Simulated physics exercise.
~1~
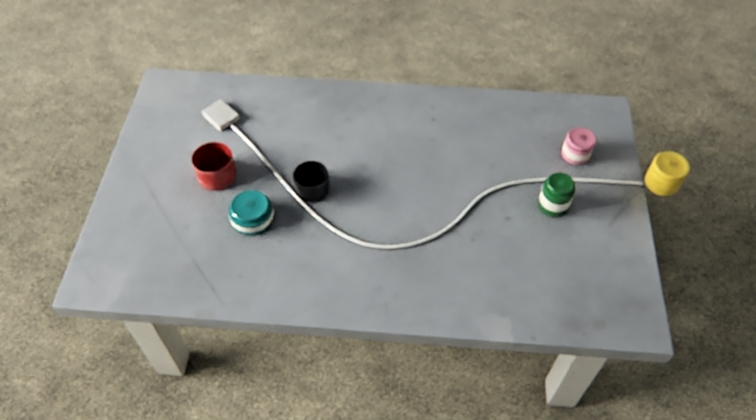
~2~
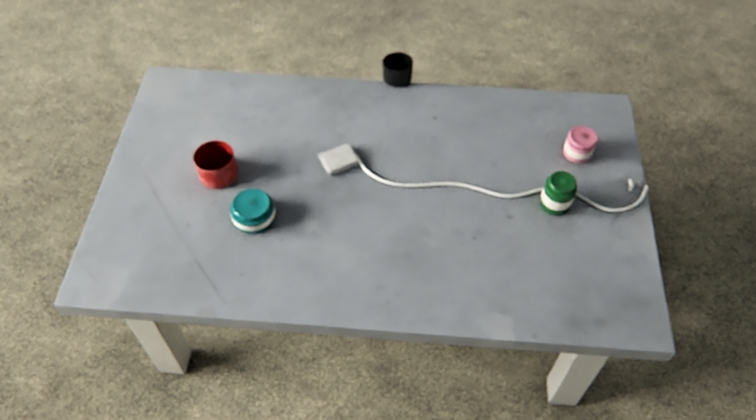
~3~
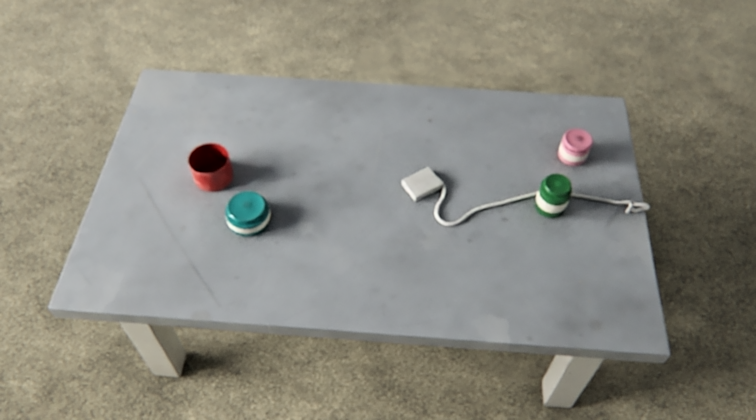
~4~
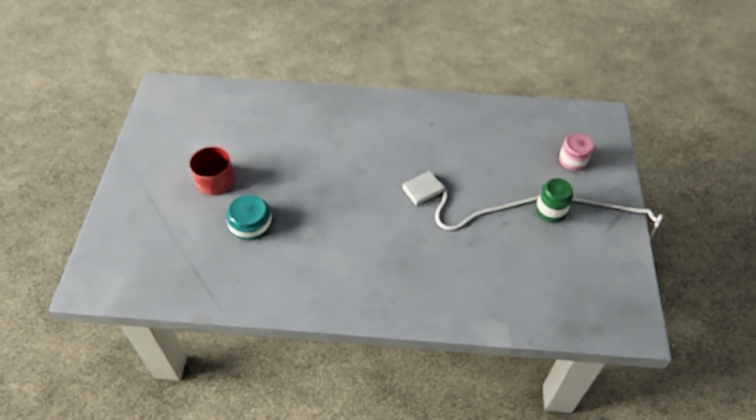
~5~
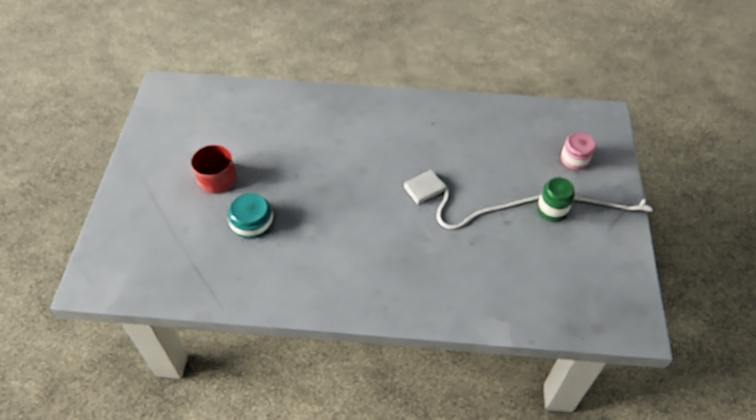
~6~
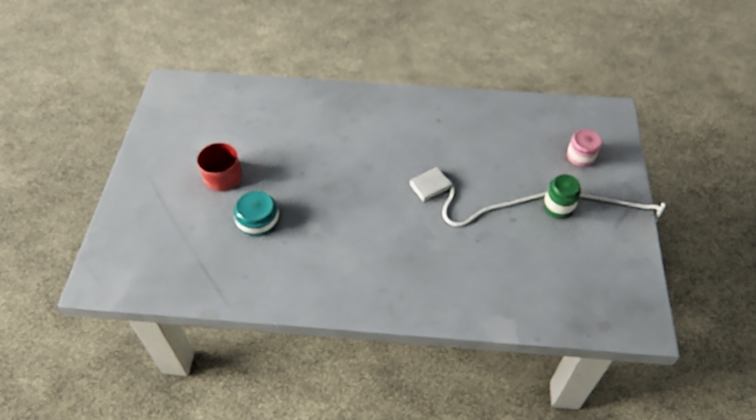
The footage shows a gray table with jars, cups and a white cable attached to a pale block. The yellow container leaves view at the right as the block slides right and the black cup moves to the far edge, then disappears, leaving the block resting mid-table beside the bent cable.
